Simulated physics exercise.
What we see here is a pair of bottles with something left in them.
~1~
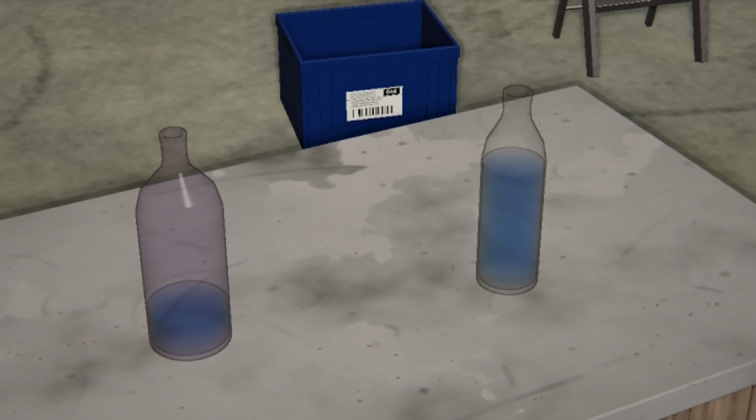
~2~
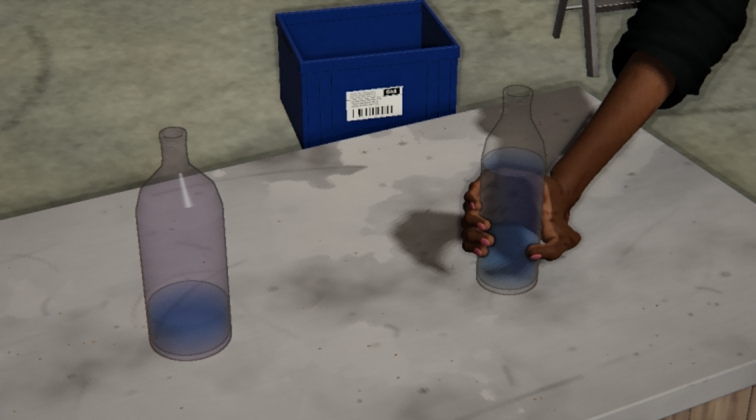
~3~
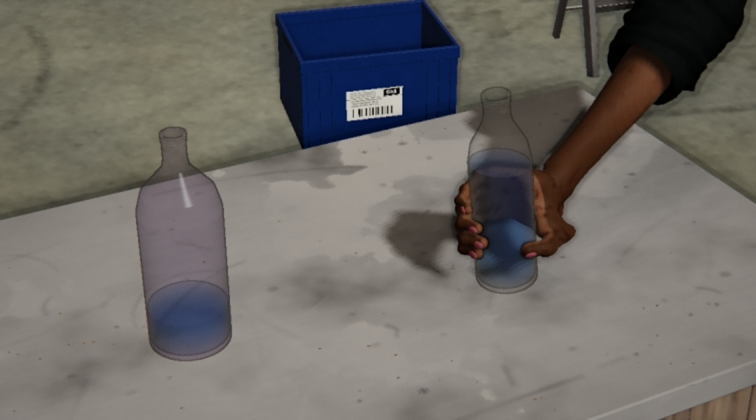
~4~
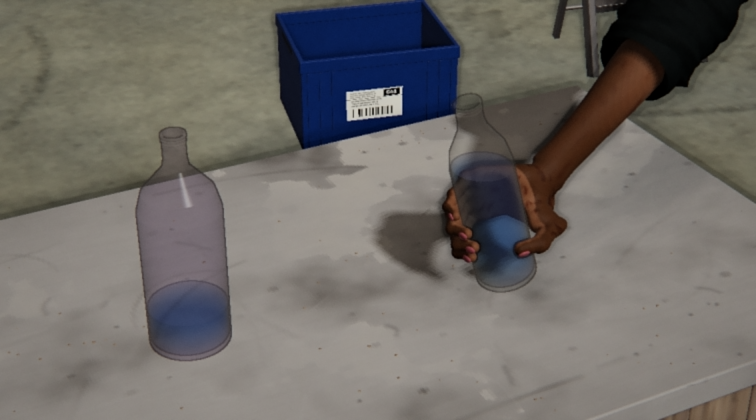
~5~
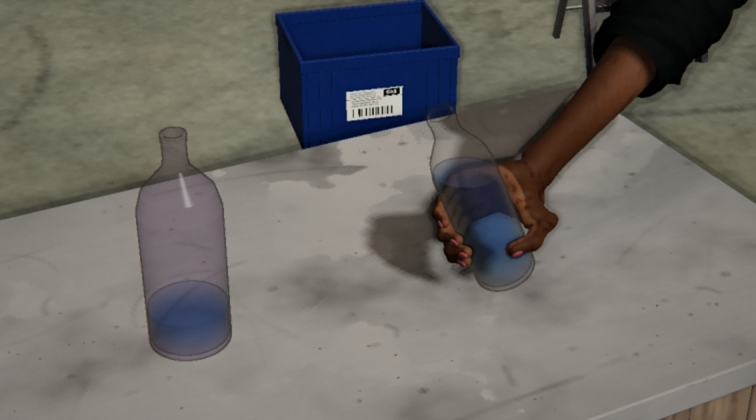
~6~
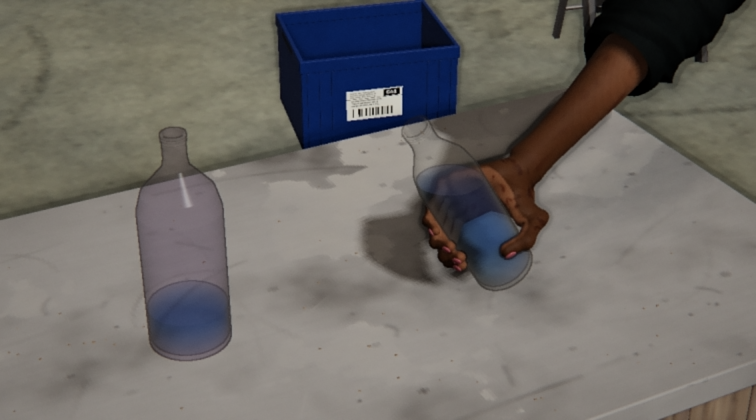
At the start, two clear open bottles holding blue liquid stand upright on a gray table, the right one fuller than the left. A hand reaches in from the right and grasps the right bottle, then gradually tilts it leftward, while the left bottle stays still.
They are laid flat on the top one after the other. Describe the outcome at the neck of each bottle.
Left bottle: The contents stay inside. Right bottle: The contents come out.
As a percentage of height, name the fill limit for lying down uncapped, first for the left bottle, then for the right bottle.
Fill limits: About 28 % and about 22 %.
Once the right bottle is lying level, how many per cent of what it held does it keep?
Roughly 35 %.
Shortly, the right bottle is nearly down; right bottle, no leak.
Then, the right bottle lies flat; right bottle, it leaks.
At the finish, both lie flat; right bottle, it leaks; left bottle, no leak.
